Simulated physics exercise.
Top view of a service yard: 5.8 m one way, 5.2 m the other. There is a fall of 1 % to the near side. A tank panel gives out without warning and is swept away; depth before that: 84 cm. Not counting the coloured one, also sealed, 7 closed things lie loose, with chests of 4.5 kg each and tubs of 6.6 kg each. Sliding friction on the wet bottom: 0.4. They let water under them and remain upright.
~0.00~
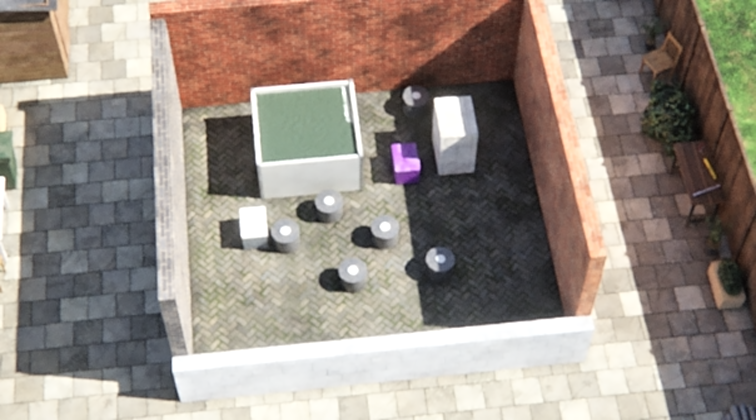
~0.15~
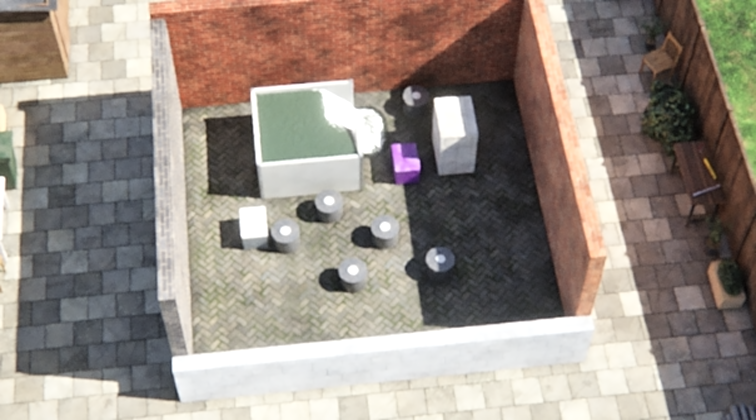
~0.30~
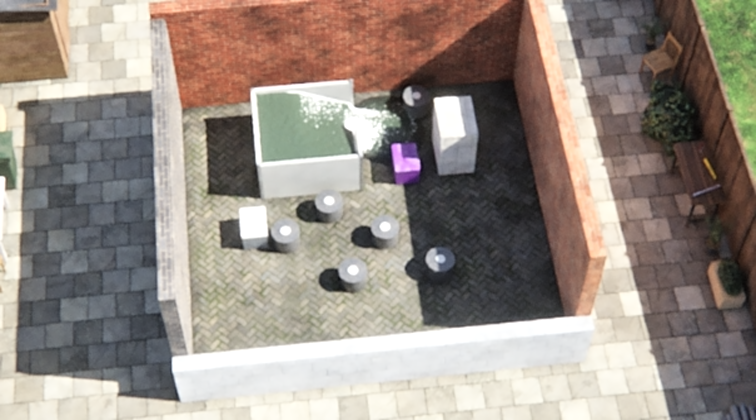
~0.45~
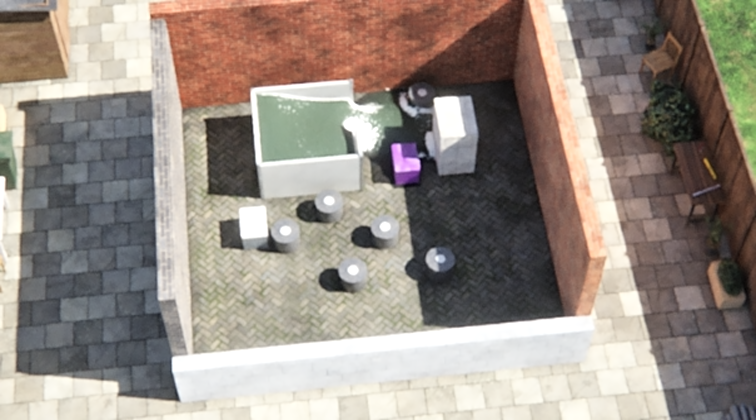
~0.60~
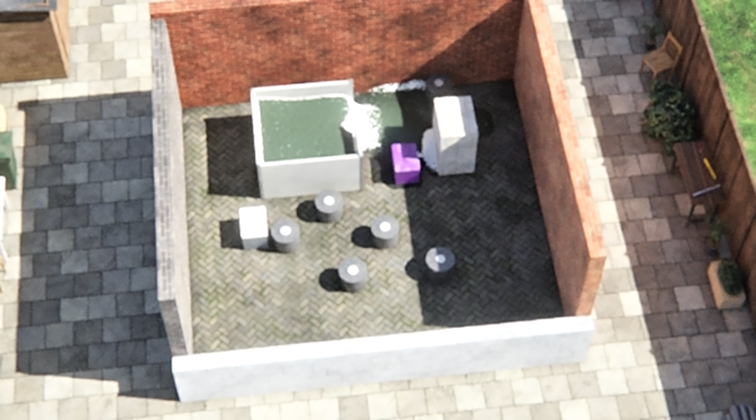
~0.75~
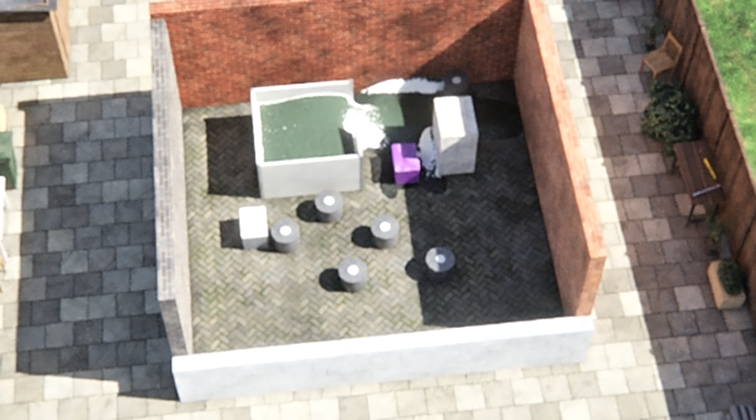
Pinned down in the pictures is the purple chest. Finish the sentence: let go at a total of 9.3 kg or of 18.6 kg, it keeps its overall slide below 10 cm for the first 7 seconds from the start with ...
It does so with neither total.
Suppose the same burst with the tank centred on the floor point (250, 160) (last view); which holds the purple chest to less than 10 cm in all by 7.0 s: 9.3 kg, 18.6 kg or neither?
So then both weights fall short.
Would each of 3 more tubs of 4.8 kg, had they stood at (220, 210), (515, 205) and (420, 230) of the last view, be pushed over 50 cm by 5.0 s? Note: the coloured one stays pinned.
Results, in sequence: Not exceeded / exceeded / exceeded.
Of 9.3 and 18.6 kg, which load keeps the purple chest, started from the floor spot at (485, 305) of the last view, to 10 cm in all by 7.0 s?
Going by the scene, both weights fall short.
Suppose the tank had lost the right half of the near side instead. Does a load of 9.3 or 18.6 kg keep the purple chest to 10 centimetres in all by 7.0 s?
Well, in that case only the heavy one does.
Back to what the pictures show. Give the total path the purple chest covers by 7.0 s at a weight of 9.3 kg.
Around 60 cm in total.
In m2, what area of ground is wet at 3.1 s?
About 19 m2.
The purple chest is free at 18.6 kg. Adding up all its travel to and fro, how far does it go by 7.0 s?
Total path: Around 40 cm.
After 1.4 s the purple chest would be 38 cm from its start with 9.3 kg and 17 cm from its start with 18.6 kg; 5 cm of water round it then.
After 3.1 s the purple chest would be 55 cm from its start with 9.3 kg and 36 cm from its start with 18.6 kg; 3 cm of water round it then.
After 4.9 s the purple chest would be 55 cm from its start with 9.3 kg and 36 cm from its start with 18.6 kg; 2 cm of water round it then.
After 7.0 s the purple chest would be 55 cm from its start with 9.3 kg and 36 cm from its start with 18.6 kg; 3 cm of water round it then.
